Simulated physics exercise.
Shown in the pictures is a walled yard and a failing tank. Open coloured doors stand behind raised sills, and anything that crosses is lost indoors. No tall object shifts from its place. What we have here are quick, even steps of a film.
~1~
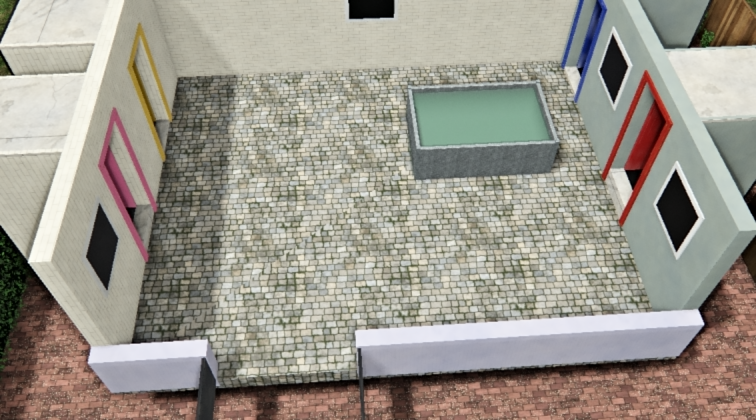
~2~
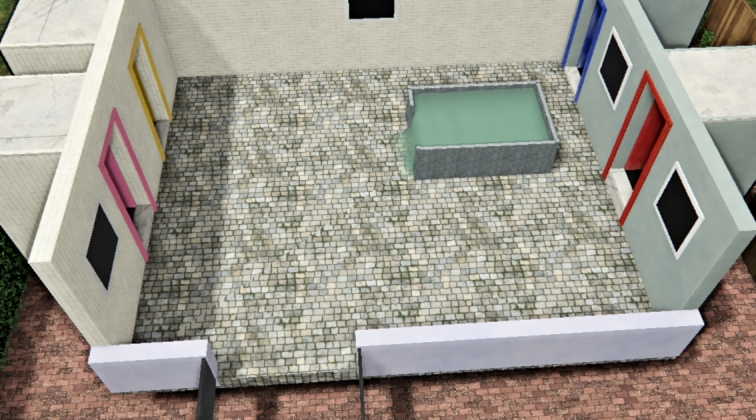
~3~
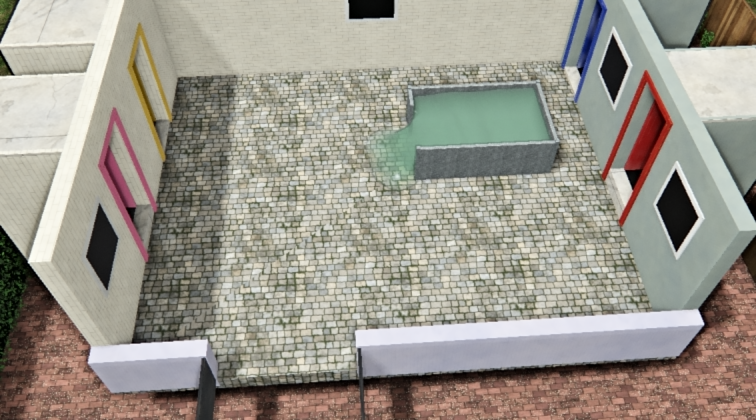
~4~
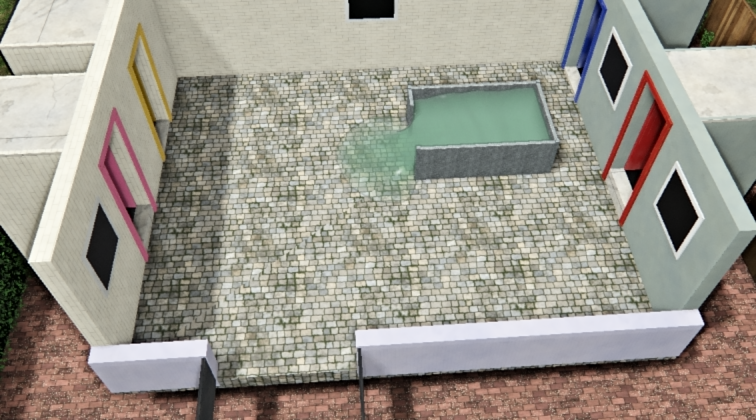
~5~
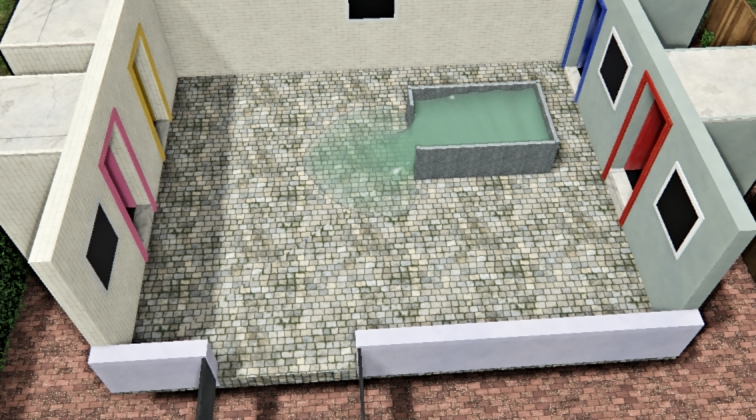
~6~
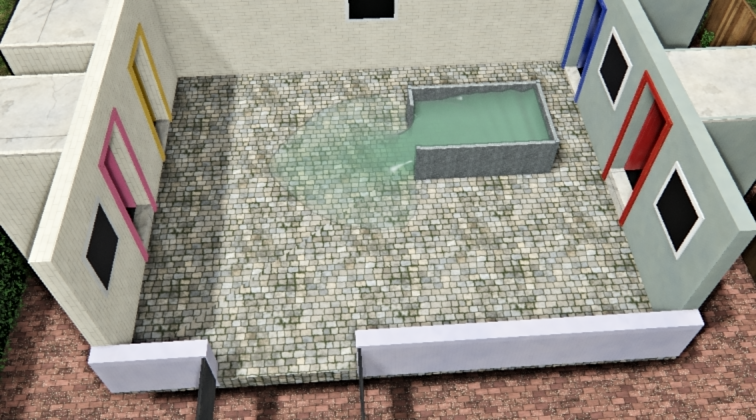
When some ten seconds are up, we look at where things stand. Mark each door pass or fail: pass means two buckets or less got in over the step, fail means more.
Yellow door - fail, pink door - pass, red door - pass, blue door - pass.
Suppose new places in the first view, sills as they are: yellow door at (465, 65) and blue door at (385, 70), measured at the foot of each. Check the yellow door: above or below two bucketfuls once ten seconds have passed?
The yellow door is spared.
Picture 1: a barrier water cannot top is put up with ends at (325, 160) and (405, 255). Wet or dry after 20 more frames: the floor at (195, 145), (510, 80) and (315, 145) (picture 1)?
Taking the points in the order given, they are inundated, high and dry and inundated.
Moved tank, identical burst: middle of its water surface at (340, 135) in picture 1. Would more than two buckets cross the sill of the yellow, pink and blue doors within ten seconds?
As I see it, yellow door gets swamped, pink door gets swamped, and blue door stays within limits.
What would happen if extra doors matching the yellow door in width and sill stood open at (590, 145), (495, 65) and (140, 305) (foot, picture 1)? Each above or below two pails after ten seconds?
As listed: Keeps below it, lets less in, takes more.
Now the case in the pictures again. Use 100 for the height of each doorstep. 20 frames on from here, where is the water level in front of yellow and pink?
Depth ratios, approx.: 200 and 70 percent.
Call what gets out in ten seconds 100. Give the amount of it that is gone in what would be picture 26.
Close to 25 per cent, I'd say.
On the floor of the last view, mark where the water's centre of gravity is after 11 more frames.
That puts it at around (367, 163).
A moment on, water covers 30 % of the floor; the yellow door not reached, the pink door not reached, the red door not reached, the blue door not reached.
Next, water covers 45 % of the floor; the yellow door under two buckets in, the pink door wet at the sill, nothing in, the red door not reached, the blue door not reached.
Then, water covers 50 % of the floor; the yellow door over two buckets in, the pink door wet at the sill, nothing in, the red door not reached, the blue door not reached.
Later, water covers 55 % of the floor; the yellow door far over two buckets in, the pink door wet at the sill, nothing in, the red door not reached, the blue door not reached.
In the end, water covers 85 % of the floor; the yellow door far over two buckets in, the pink door wet at the sill, nothing in, the red door not reached, the blue door not reached.
